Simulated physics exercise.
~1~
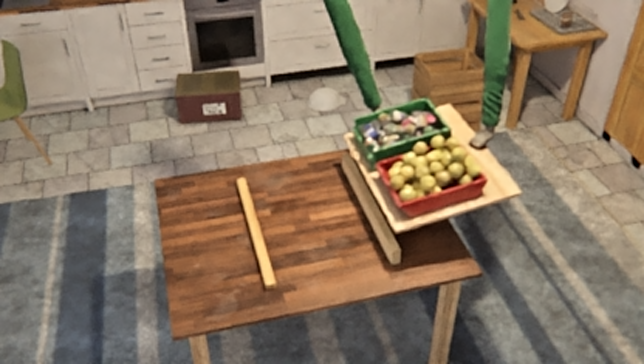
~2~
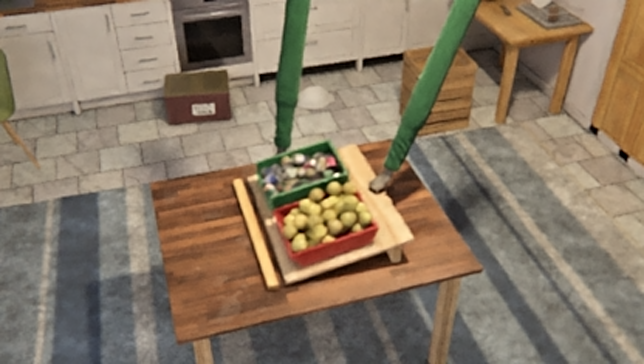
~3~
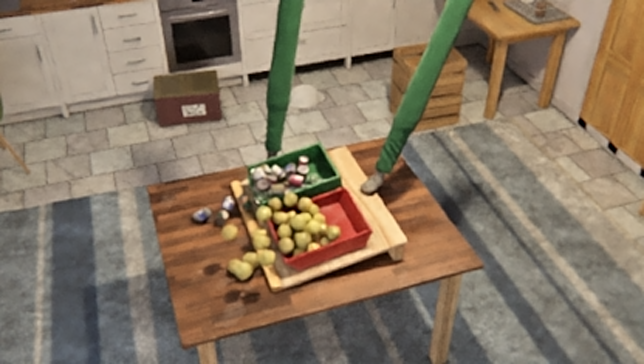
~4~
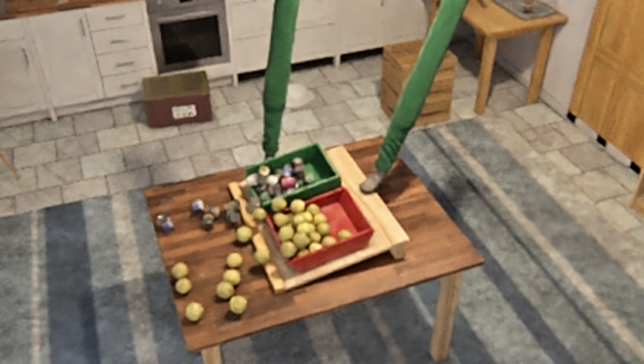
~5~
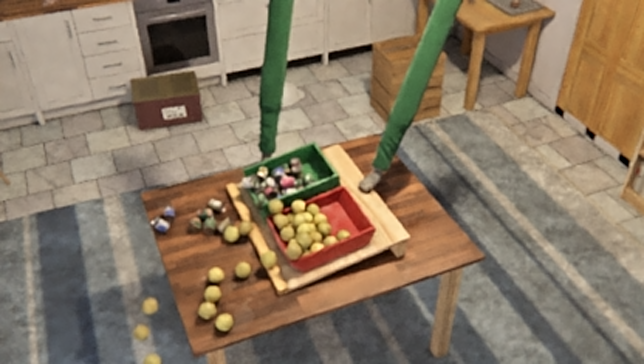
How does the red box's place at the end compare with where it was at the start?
At the start the red box was up at the right-hand edge of the table, and by the end it was further left and a little lower in view, over the tabletop.
